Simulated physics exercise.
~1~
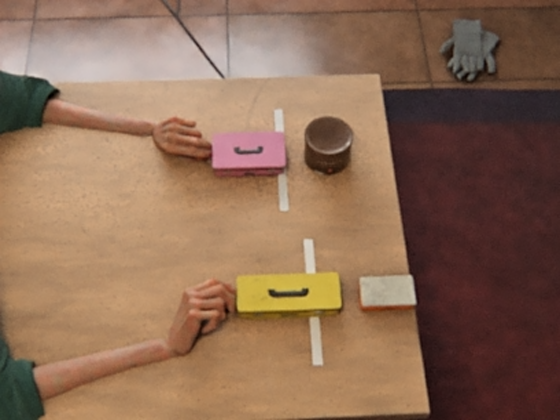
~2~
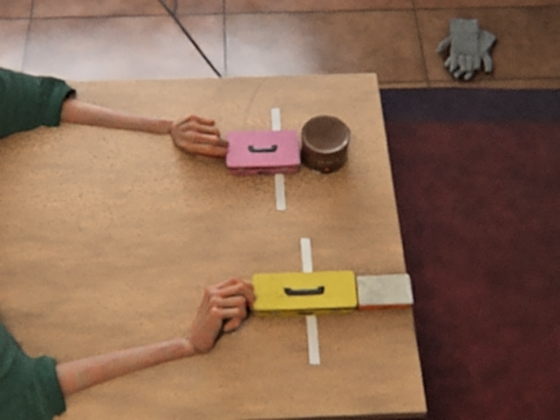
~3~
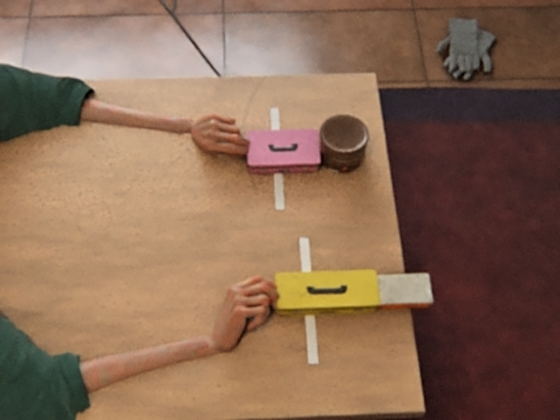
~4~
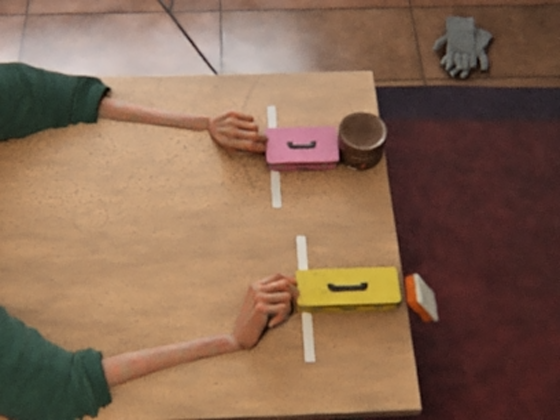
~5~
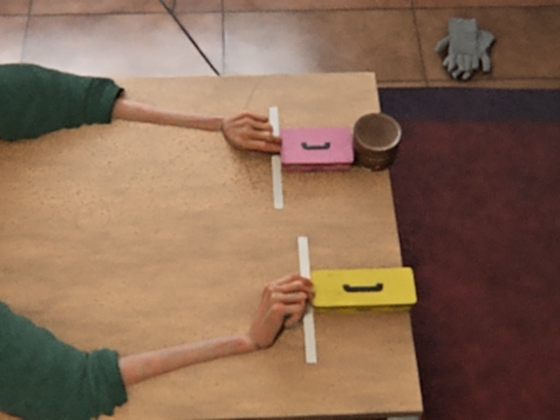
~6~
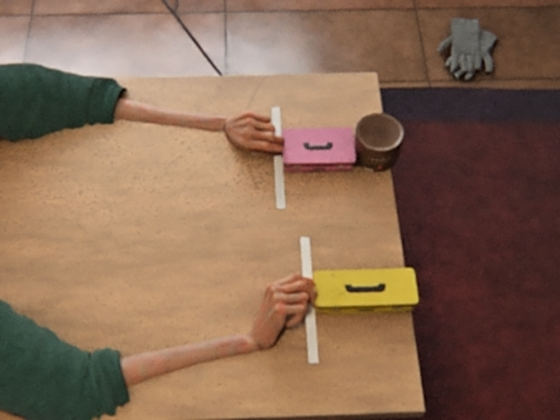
On a wooden table seen from above, with tiled floor, a dark red mat and a pair of grey gloves beyond it, two green-sleeved arms reach in from the left. The upper hand holds a pink case beside a round brown tub, and the lower one a yellow case near a pale-topped orange sponge, with white tape strips marking each lane. Both hands push the cases right until they meet the objects and shove them toward the edge. The sponge slides over the edge, tips and drops out of sight. The hands stop, leaving the tub at the table's edge, still on top.
